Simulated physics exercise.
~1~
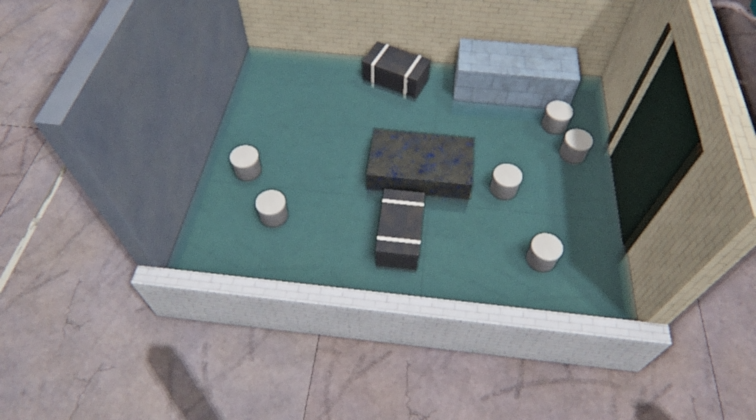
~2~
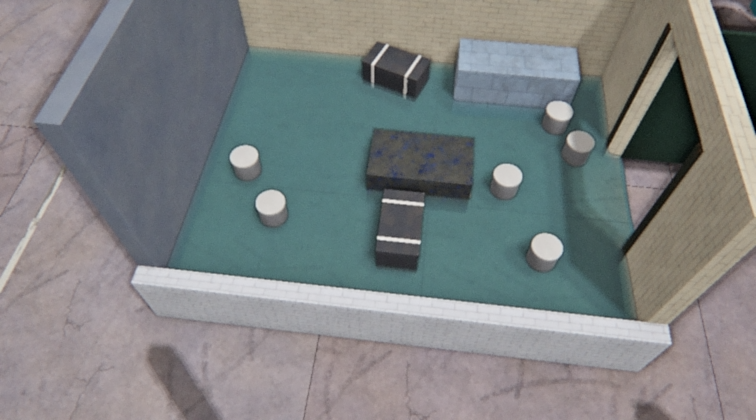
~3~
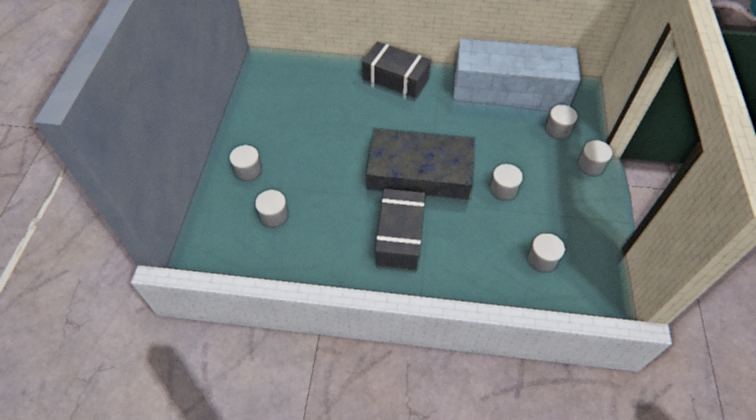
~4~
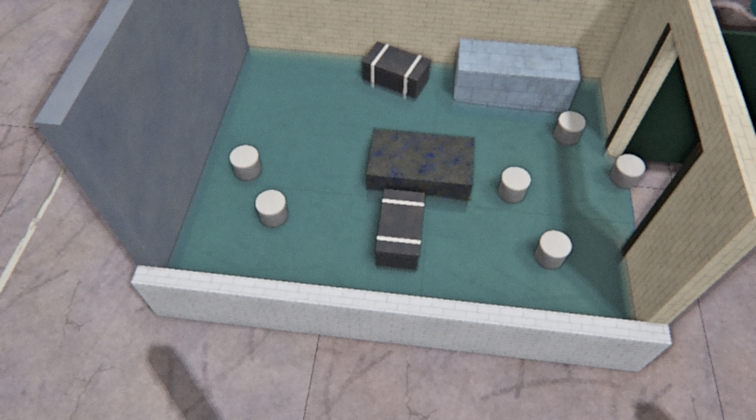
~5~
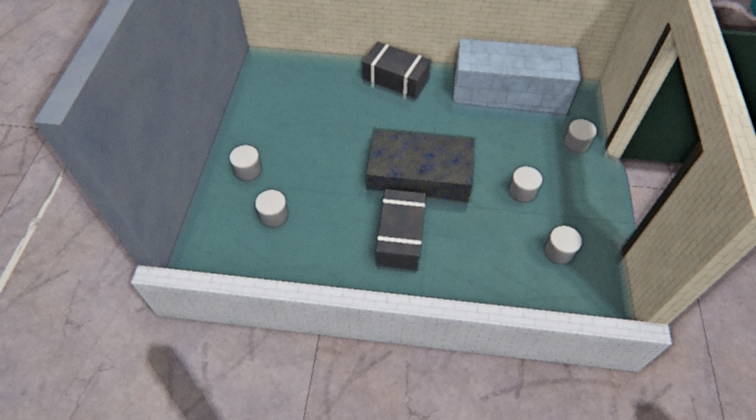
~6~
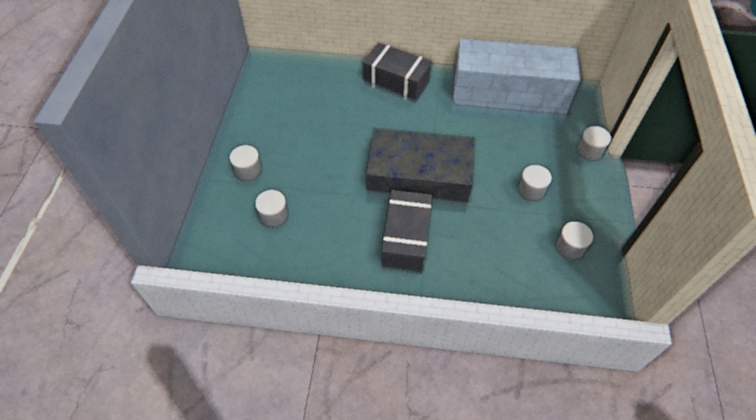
Flooded stockroom seen from above, its right doorway opening, one pale pail floating out and others nearby drifting slowly rightwards.
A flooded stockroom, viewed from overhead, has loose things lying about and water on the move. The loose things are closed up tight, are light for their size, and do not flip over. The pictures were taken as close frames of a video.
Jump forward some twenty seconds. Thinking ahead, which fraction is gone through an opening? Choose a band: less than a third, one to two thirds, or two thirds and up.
Two thirds and up.
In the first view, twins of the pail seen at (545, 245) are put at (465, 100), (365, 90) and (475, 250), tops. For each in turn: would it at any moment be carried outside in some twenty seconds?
As listed: Washed out, out, out.
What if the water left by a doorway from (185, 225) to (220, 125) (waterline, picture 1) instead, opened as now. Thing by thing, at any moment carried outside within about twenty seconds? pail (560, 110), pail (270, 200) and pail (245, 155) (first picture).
In sequence - stays put, departs, departs.
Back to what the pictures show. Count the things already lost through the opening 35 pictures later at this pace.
5.
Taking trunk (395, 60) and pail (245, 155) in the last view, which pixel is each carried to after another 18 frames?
The first should be around (415, 104) and the second around (272, 181).
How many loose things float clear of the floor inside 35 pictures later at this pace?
My count is 3.
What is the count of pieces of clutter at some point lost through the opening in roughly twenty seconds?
The answer is 7.
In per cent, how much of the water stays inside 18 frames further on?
It comes out at 58 parts in a hundred.
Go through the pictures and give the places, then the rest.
In the first frame, a pail at (560, 110) floats; a pail at (547, 247), afloat; 0 of 8 have shifted.
In the second frame, a pail at (560, 110), afloat; a pail at (547, 247), afloat; 0 of 8 have shifted.
In the third frame, a pail at (564, 114) floats, close to its start; a pail at (549, 247) floats; 2 of 8 have shifted.
In the fourth frame, a pail at (572, 121), afloat, close to its start; a pail at (556, 244), afloat, close to its start; 4 of 8 have shifted.
In the fifth frame, a pail at (583, 129) floats, a stride from its start; a pail at (566, 239) floats, close to its start; 4 of 8 have shifted.
In the sixth frame, a pail at (597, 136) floats, a stride from its start; a pail at (578, 234) floats, a stride from its start; 5 of 8 have shifted.
A moment on, 4 of 8 are out; 4 afloat.
Next, 5 of 8 are out; 3 afloat.
Later, 5 of 8 are out; 3 afloat.
In the end, 7 of 8 are out; 1 afloat.
